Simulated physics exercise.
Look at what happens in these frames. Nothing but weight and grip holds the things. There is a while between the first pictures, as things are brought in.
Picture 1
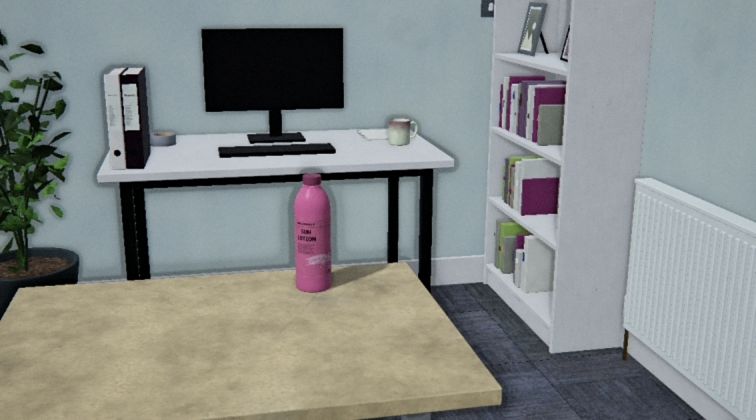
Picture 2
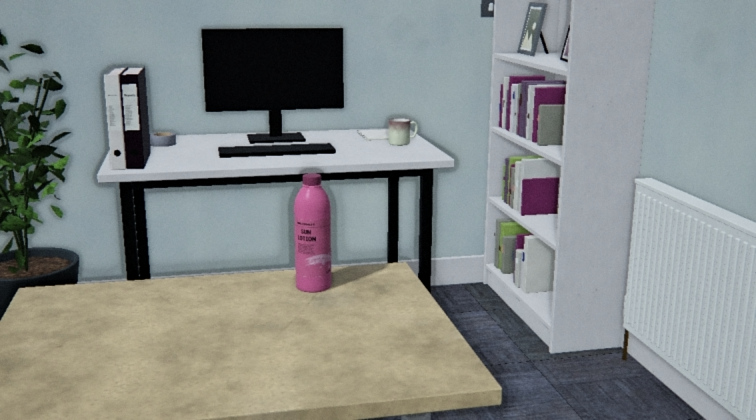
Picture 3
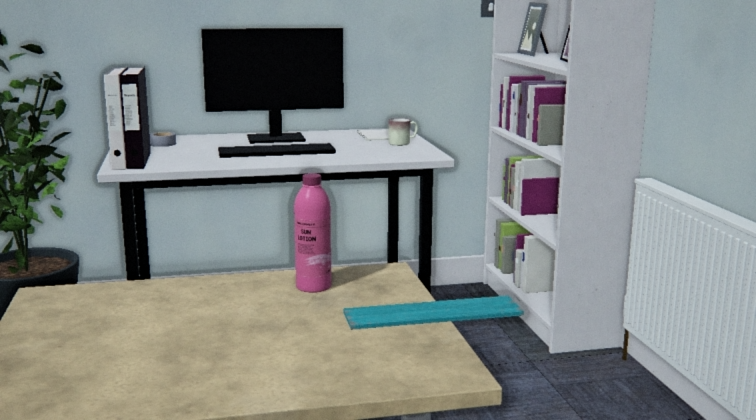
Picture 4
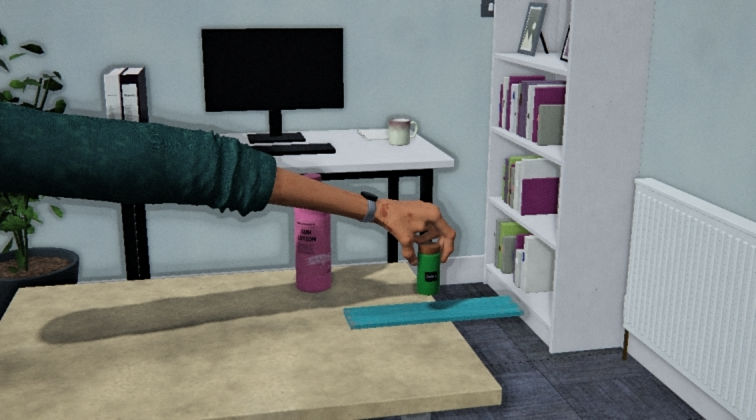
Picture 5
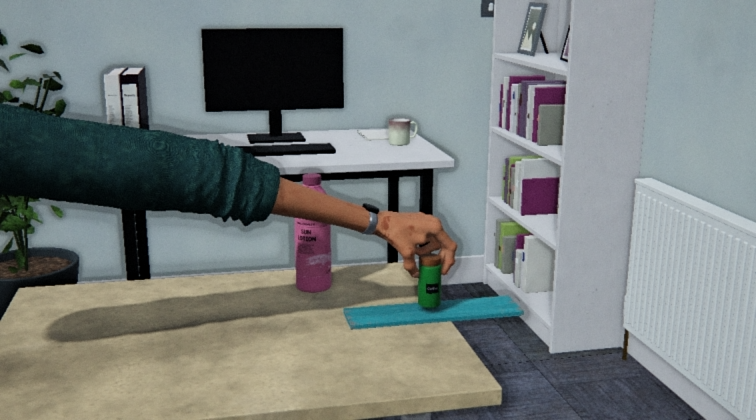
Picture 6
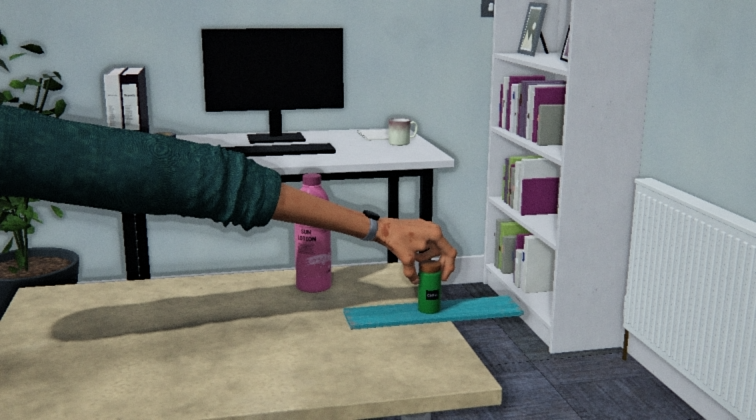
The video shows a pink bottle on a table in an office, where a turquoise plank appears extending past the table's right edge, and a hand then lowers a green shaker onto the plank and keeps hold of it.
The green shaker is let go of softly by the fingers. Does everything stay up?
Yes, the result will most likely be balance.
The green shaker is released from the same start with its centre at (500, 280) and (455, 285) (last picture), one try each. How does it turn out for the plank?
The first time it drops; the second time it does not fall.
Then, 0.30 s after the last picture, nothing has stirred.
Then, 0.70 s after the last picture, green shaker resting near (430, 287).
At rest, all 3 in place. Seen from the same camera at the end, green shaker near (430, 287). The plank keeps its balance.
